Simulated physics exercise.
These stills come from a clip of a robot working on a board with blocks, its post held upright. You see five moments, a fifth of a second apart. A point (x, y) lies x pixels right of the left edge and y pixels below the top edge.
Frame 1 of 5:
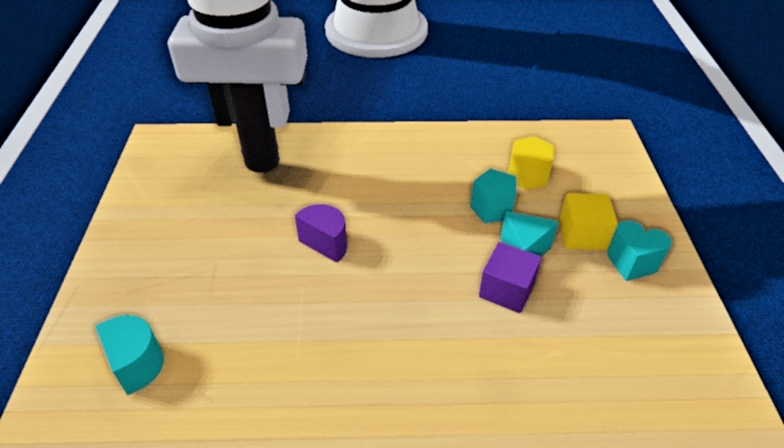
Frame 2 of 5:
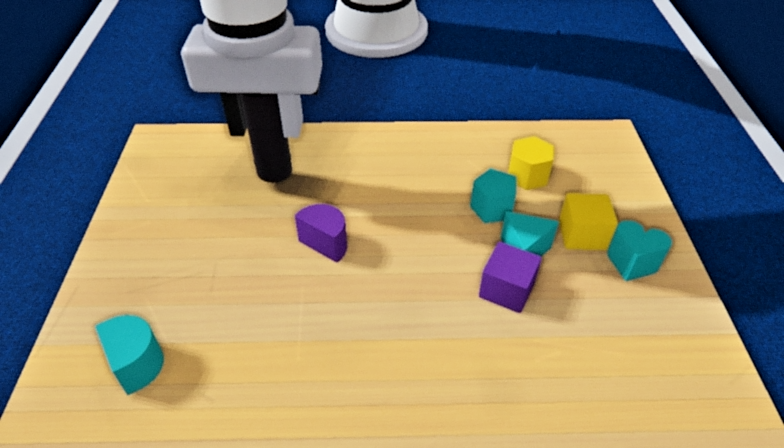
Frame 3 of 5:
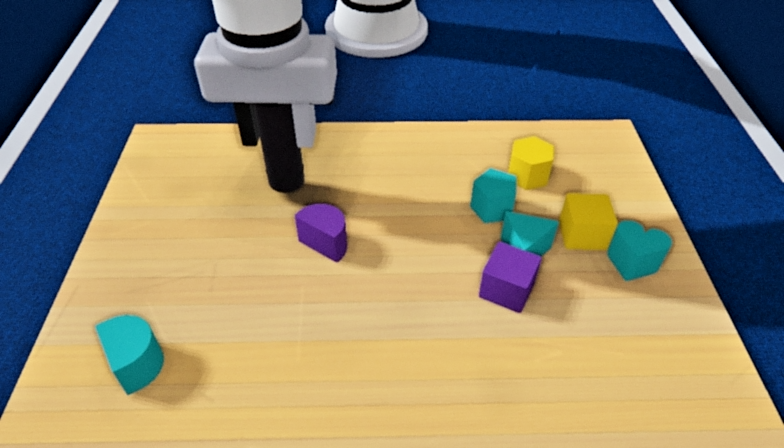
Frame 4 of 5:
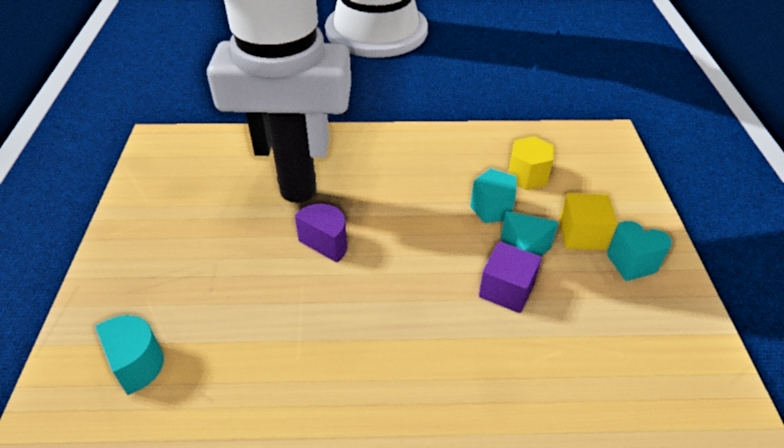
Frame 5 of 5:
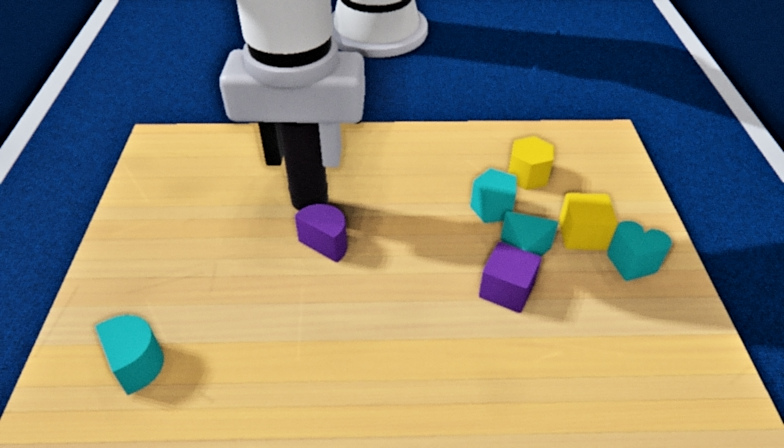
A white robot arm with a black post stands at the far edge of a pale wooden board on a blue surface, seen from above at an angle. A purple D-shaped block sits near the post, a teal one lies at lower left, and teal, yellow and purple blocks cluster at right. The post slides slightly right and nearer, up to the still purple block, while the camera stays fixed.
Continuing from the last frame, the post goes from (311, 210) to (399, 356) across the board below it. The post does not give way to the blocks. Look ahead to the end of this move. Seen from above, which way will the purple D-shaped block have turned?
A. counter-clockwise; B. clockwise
A
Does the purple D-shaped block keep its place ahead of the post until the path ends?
The answer is yes.
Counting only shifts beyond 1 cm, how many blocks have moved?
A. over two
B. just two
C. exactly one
C: Exactly one.
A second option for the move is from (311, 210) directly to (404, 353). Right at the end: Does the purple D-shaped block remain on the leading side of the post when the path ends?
In short: Yes.
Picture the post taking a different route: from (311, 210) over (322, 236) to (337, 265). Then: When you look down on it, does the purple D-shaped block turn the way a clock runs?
I believe not.
On the path given first. One third of the way, post at (335, 244); purple D-shaped block at (349, 256).
Two thirds of the way, post at (363, 293); purple D-shaped block at (388, 307), turned 25° anticlockwise.
At the end, post at (399, 348); purple D-shaped block at (438, 359), turned 60° anticlockwise.
